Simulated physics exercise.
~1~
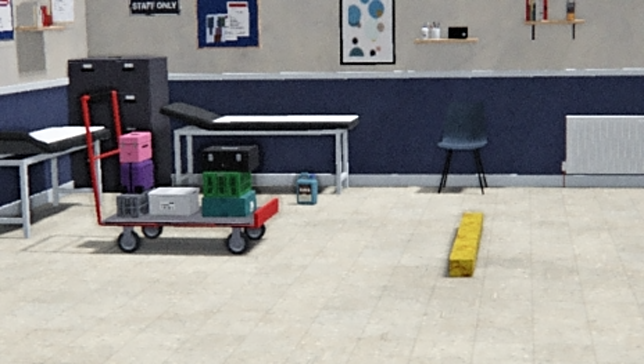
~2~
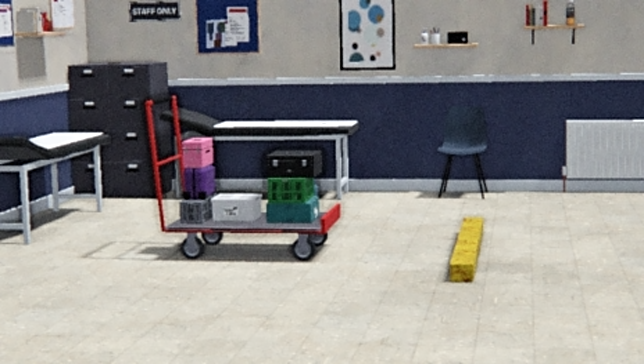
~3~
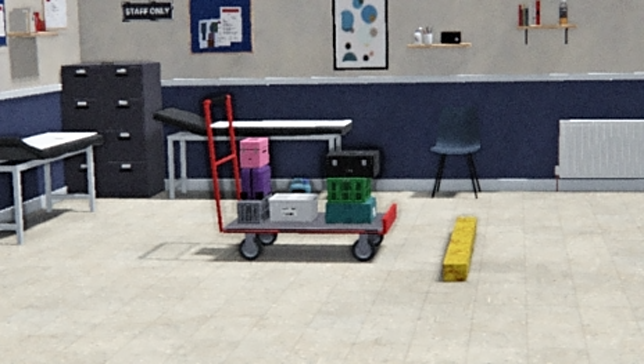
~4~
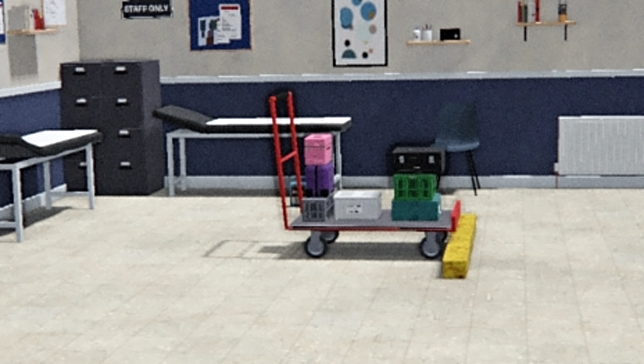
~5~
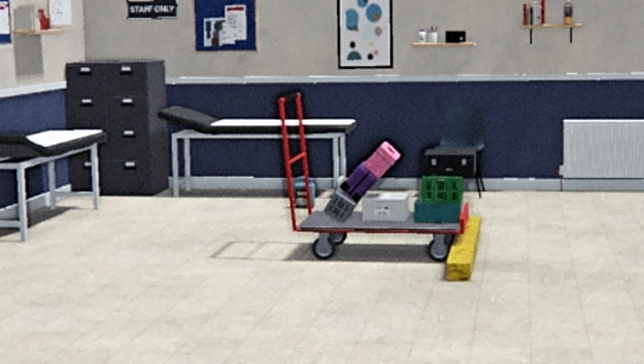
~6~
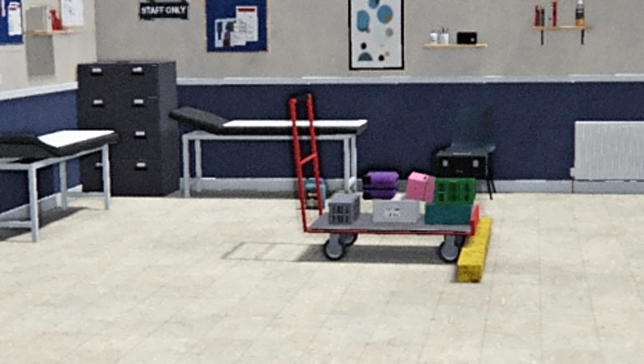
A red-handled flat cart loaded with boxes and crates rolls rightward across a pale tiled floor, seen from the side in a slightly swaying view of a room with examination couches and a dark filing cabinet. A pink box sits on a purple case above a grey crate at the left, a white tote is in the middle, and a black box tops green crates at the right. The cart stops against a yellow kerb. The pink and purple pieces tip forward and topple across the load. Everything stays aboard, the green crate and black box still at the front.
